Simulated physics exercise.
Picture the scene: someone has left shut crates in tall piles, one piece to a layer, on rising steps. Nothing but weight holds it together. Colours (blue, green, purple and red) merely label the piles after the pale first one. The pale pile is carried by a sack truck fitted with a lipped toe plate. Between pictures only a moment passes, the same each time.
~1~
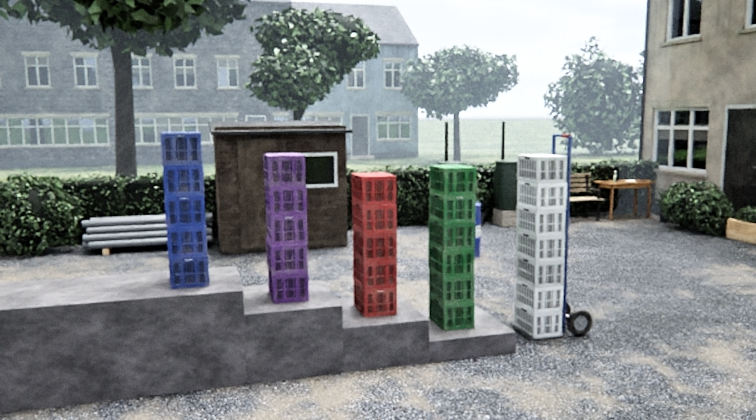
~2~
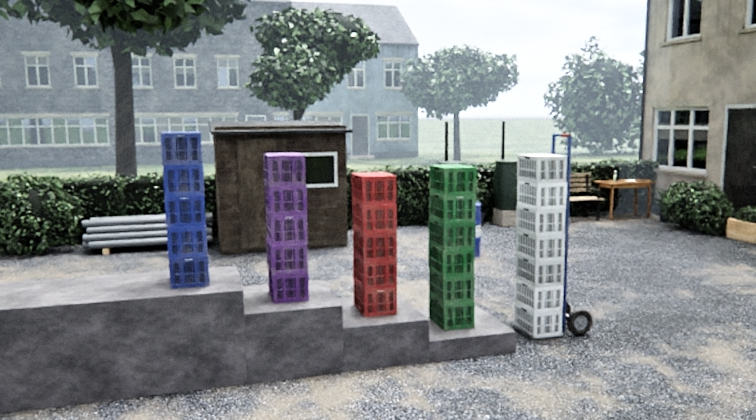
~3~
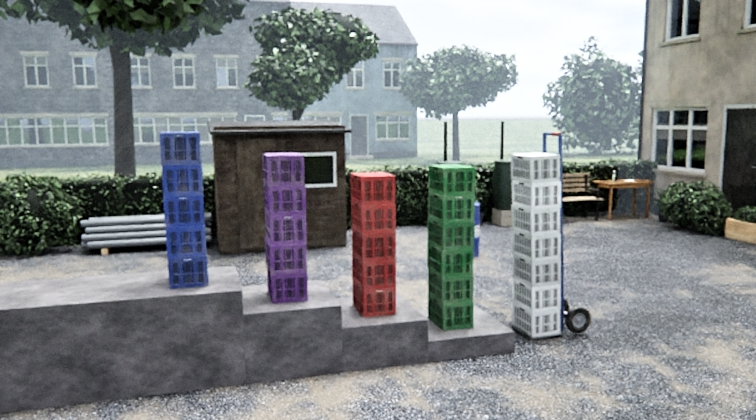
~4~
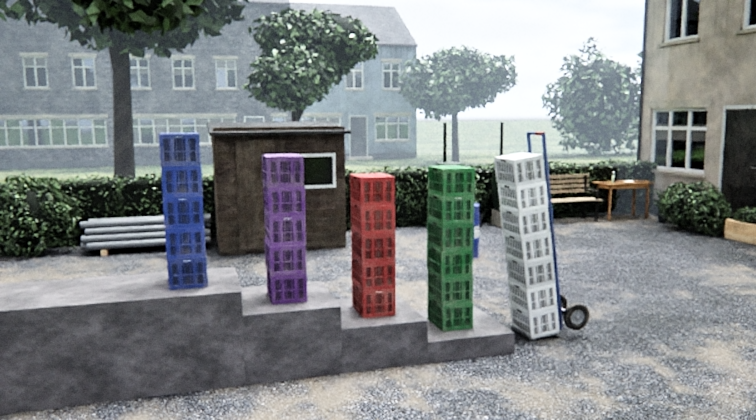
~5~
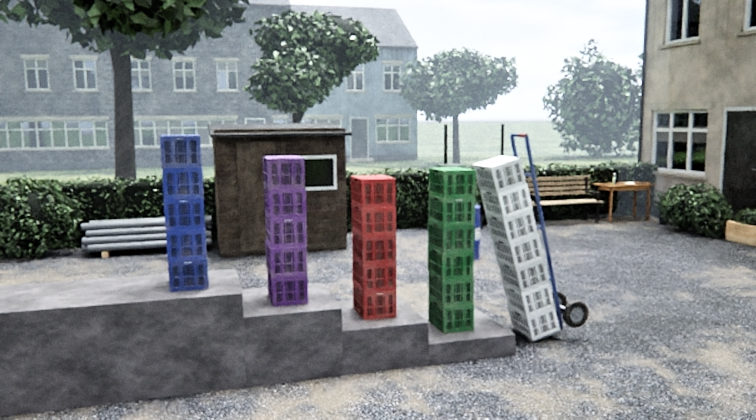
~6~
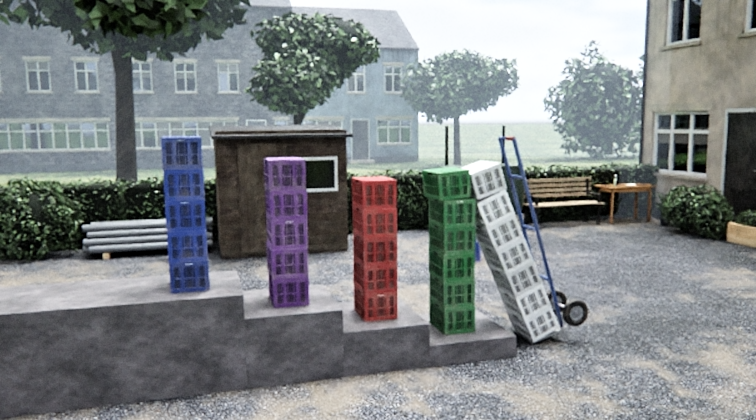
A white crate pile on a hand truck leans left and nudges the green pile's top.
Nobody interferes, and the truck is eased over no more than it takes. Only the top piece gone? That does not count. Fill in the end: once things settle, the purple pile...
Once things settle, the purple pile has gone over.
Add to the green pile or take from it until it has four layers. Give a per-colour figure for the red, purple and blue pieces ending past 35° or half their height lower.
Red 4, purple 5, blue 5.
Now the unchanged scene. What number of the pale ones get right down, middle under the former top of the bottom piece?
1, all in all.
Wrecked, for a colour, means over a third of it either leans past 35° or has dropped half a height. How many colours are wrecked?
Total: 4.
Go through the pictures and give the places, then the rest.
In the first picture (pixels give the middle of a visible side), truck frame (569, 177) level; top purple crate (287, 171); top red crate (380, 191); none of the others has stirred.
The second picture shows truck frame (568, 176) level; top purple crate (287, 171).
The third picture shows truck frame (561, 175) rocked barely; top purple crate (286, 171).
The fourth picture shows truck frame (547, 174) rocked a little, top of the pale pile leaning a little; top purple crate (286, 172); none of the others has stirred.
The fifth picture shows truck frame (534, 176) rocked a little, top of the pale pile leaning clearly; top purple crate (287, 173); none of the others has stirred.
The sixth picture shows truck frame (524, 178) rocked clearly, top of the pale pile leaning clearly; top purple crate (288, 175); top green crate (455, 185) tilted barely; one has shifted.
Shortly afterwards, 7 of the pale pile down; none of the 5 purple crates down (0 of 21 in all colours); top purple crate unmoved; top green crate tilted clearly, half its height lower.
Next, 7 of the pale pile down; 3 of the 5 purple crates down (12 of 21 in all colours); top purple crate tilted well over, half its height lower; top green crate tilted well over, some two heights lower.
In the end, 7 of the pale pile down; 5 of the 5 purple crates down (19 of 21 in all colours); top purple crate tilted steeply, some two heights lower; top blue crate on its side. From the last view, middles, top purple crate near (145, 246).
